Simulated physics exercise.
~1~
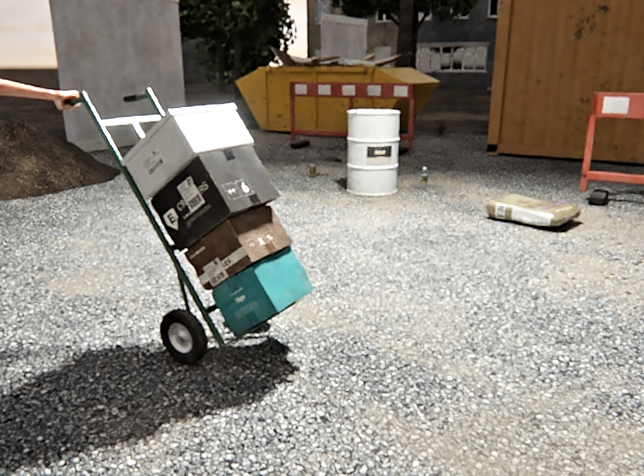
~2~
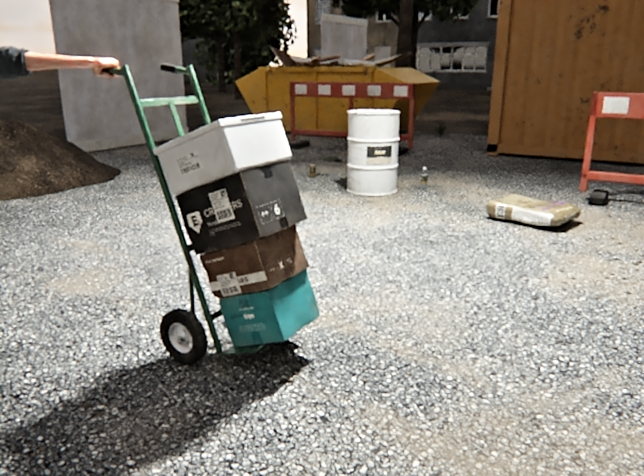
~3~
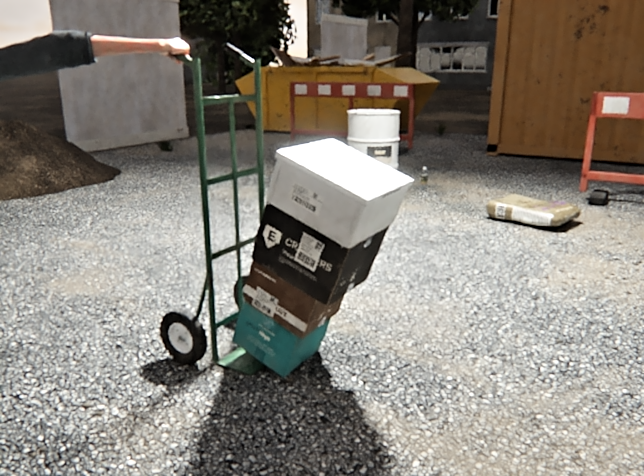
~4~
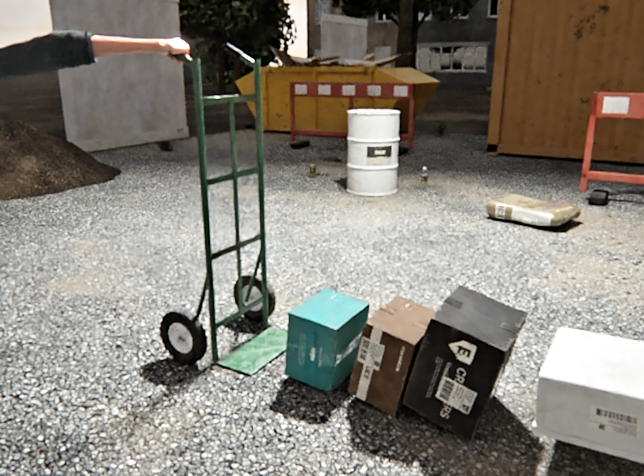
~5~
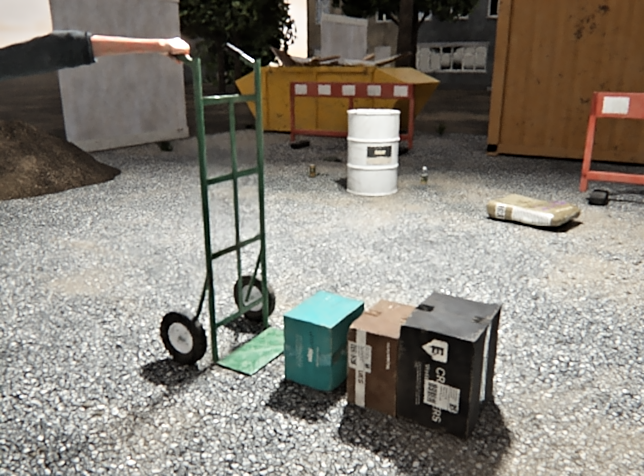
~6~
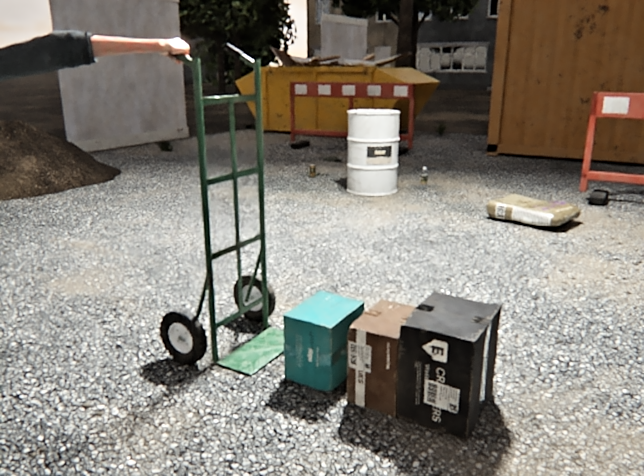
In this clip, an arm swings a green two-wheeled hand truck upright on gravel, and its stack of four boxes pitches forward to the right and topples off, leaving the turquoise, brown and black boxes lying in a row while the white one leaves view.
